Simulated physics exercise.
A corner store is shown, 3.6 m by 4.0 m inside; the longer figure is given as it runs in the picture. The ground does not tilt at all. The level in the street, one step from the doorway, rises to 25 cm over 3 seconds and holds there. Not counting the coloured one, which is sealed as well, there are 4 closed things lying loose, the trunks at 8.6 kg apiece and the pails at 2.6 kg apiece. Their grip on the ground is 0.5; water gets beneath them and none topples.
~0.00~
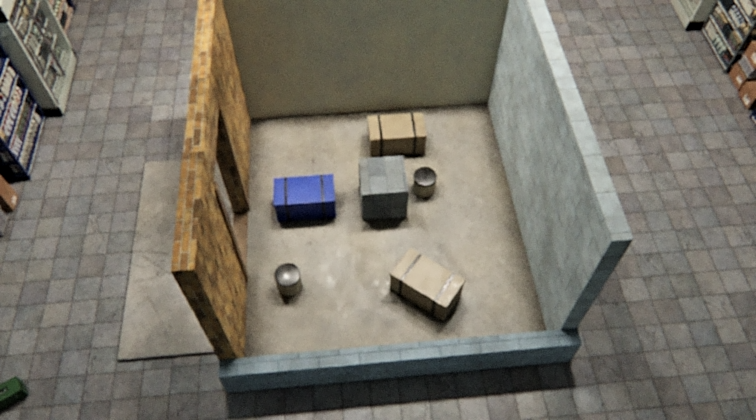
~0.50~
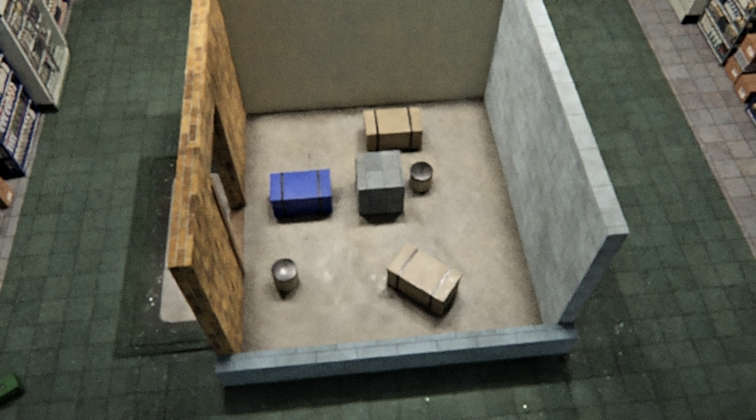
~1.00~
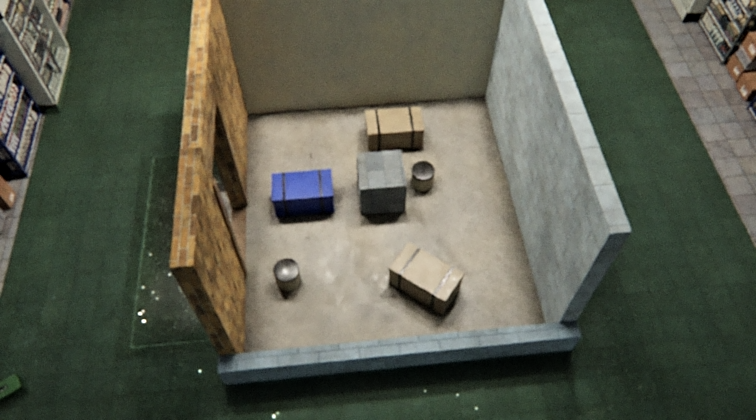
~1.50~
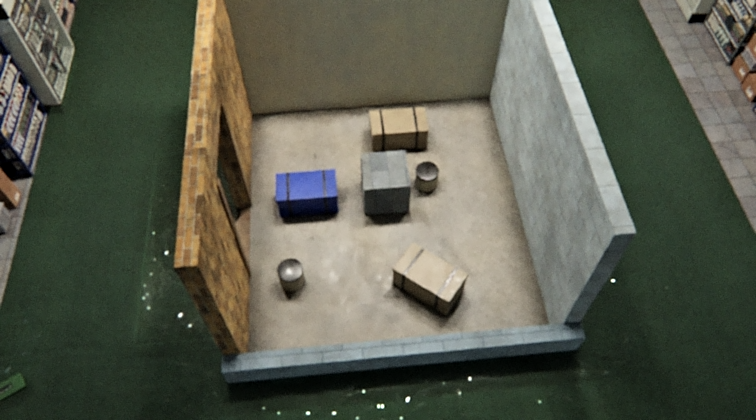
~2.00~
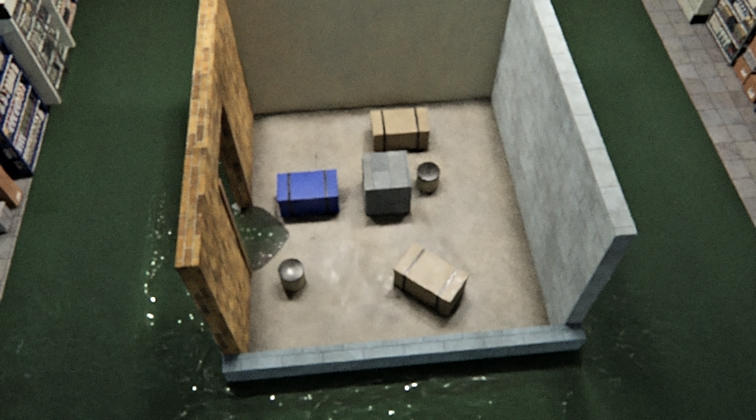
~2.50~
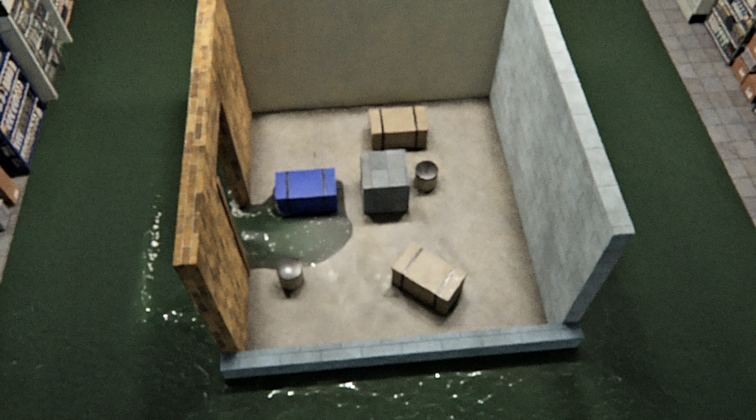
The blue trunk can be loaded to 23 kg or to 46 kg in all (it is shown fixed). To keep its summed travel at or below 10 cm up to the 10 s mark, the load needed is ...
... the larger of the two.
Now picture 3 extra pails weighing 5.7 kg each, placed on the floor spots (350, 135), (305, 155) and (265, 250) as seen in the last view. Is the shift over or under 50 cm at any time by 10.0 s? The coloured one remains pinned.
In turn: Within it, within it, beyond it.
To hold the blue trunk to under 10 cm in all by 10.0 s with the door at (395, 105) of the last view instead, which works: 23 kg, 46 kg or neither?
Just the heavy one.
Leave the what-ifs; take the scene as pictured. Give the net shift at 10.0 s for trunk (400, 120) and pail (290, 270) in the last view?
80 cm, 30 cm.
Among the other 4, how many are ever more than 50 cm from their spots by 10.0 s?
By my count, 3.
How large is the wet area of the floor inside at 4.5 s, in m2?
Wet area: Approx. 9.0 m2.
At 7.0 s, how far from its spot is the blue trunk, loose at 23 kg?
About 140 cm.
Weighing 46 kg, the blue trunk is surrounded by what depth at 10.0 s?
Close to 9 cm deep.
After 3.5 s the blue trunk would be 22 cm from its start with 23 kg and 0 cm from its start with 46 kg; 6 cm of water round it then.
After 4.5 s the blue trunk would be 80 cm from its start with 23 kg and 1 cm from its start with 46 kg; 6 cm of water round it then.
After 7.0 s the blue trunk would be 137 cm from its start with 23 kg and 1 cm from its start with 46 kg; 7 cm of water round it then.
After 10.0 s the blue trunk would be 139 cm from its start with 23 kg and 1 cm from its start with 46 kg; 9 cm of water round it then.
